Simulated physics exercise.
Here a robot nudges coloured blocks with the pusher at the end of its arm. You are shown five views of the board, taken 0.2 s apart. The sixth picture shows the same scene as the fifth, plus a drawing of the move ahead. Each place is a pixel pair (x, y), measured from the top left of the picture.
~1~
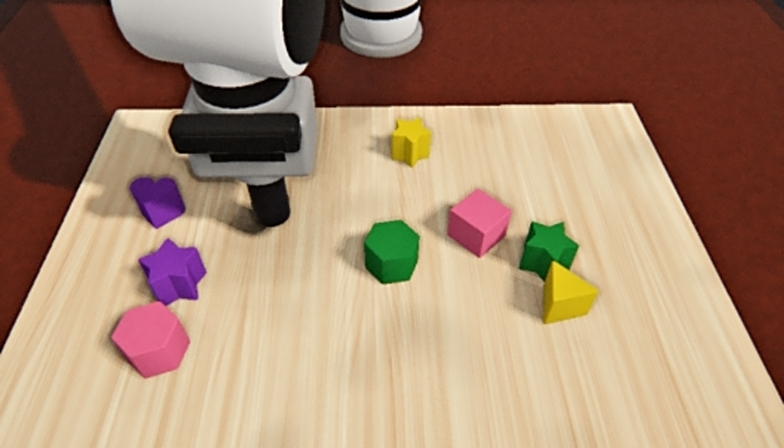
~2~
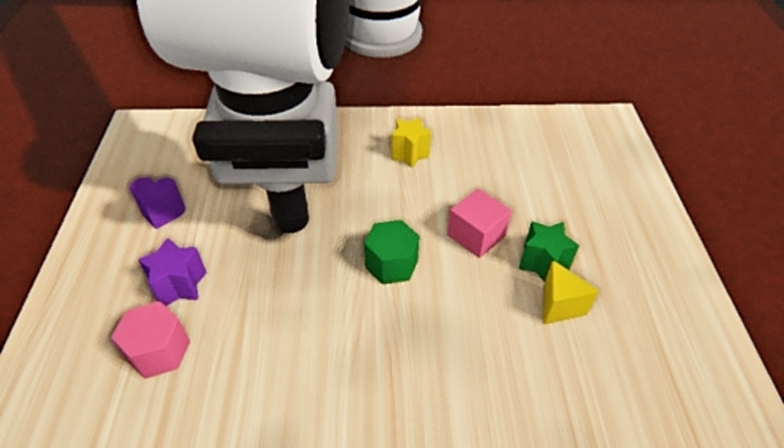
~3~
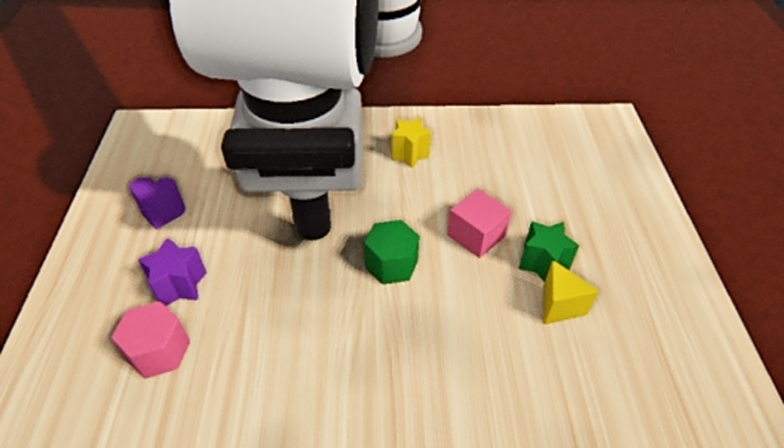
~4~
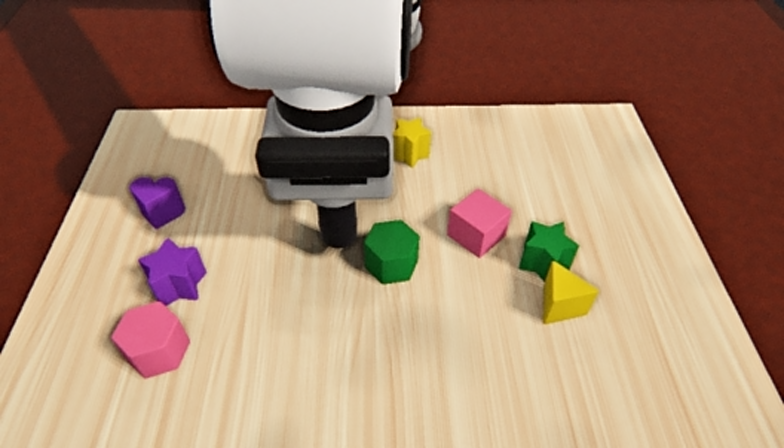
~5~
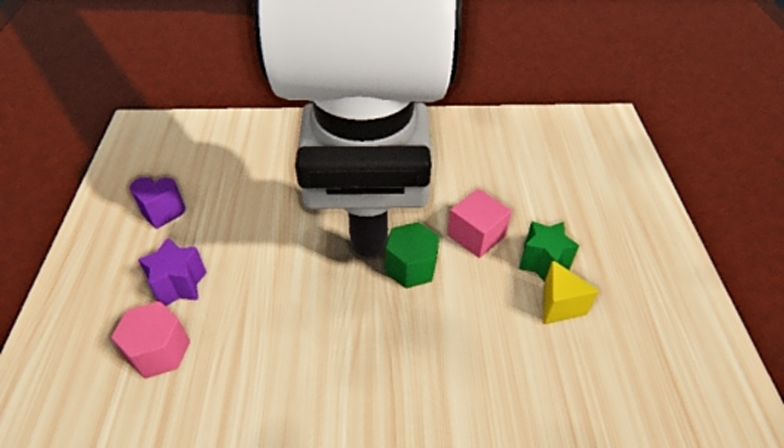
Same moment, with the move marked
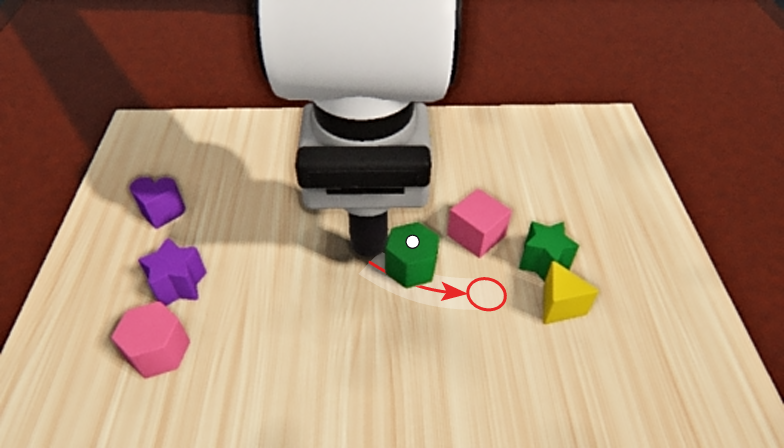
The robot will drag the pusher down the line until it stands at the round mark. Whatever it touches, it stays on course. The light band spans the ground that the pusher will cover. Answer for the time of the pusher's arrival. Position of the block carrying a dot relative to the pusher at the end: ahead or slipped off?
Ahead of the pusher.
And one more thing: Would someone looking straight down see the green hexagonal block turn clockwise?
I believe not.
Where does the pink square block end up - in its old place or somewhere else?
It gets displaced.
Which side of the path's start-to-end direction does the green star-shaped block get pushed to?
Seen from start to end, it moves left.
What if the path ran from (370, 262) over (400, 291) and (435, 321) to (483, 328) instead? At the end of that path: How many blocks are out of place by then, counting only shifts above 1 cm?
It will shift just one block.
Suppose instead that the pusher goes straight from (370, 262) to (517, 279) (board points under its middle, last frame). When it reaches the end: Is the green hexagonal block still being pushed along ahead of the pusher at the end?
I expect so.
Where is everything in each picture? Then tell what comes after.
In the first picture, pusher's lower end (273, 215); green hexagonal block (392, 239); pink square block (481, 209); green star-shaped block (552, 238); yellow triangular block (569, 283).
In the second picture, pusher (292, 221); blocks still.
In the third picture, pusher (314, 228); blocks still.
In the fourth picture, pusher (339, 236); blocks still.
In the fifth picture, pusher (369, 244); green hexagonal block (413, 242); pink square block (481, 209); green star-shaped block (552, 238); yellow triangular block (569, 283).
Drawn move, from (370, 262) through (404, 281) and (444, 292) to (487, 294); the dot is on the green hexagonal block.
What follows on the original path. One third of the way, pusher (406, 263); green hexagonal block (450, 249), turned 35° anticlockwise.
Two thirds of the way, pusher (448, 274); green hexagonal block (489, 251), turned 55° anticlockwise; pink square block (486, 208), turned 15° anticlockwise.
At the end, pusher (491, 276); green hexagonal block (523, 243), turned 85° anticlockwise; pink square block (494, 205), turned 45° anticlockwise; green star-shaped block (571, 232), turned 15° clockwise; yellow triangular block still.
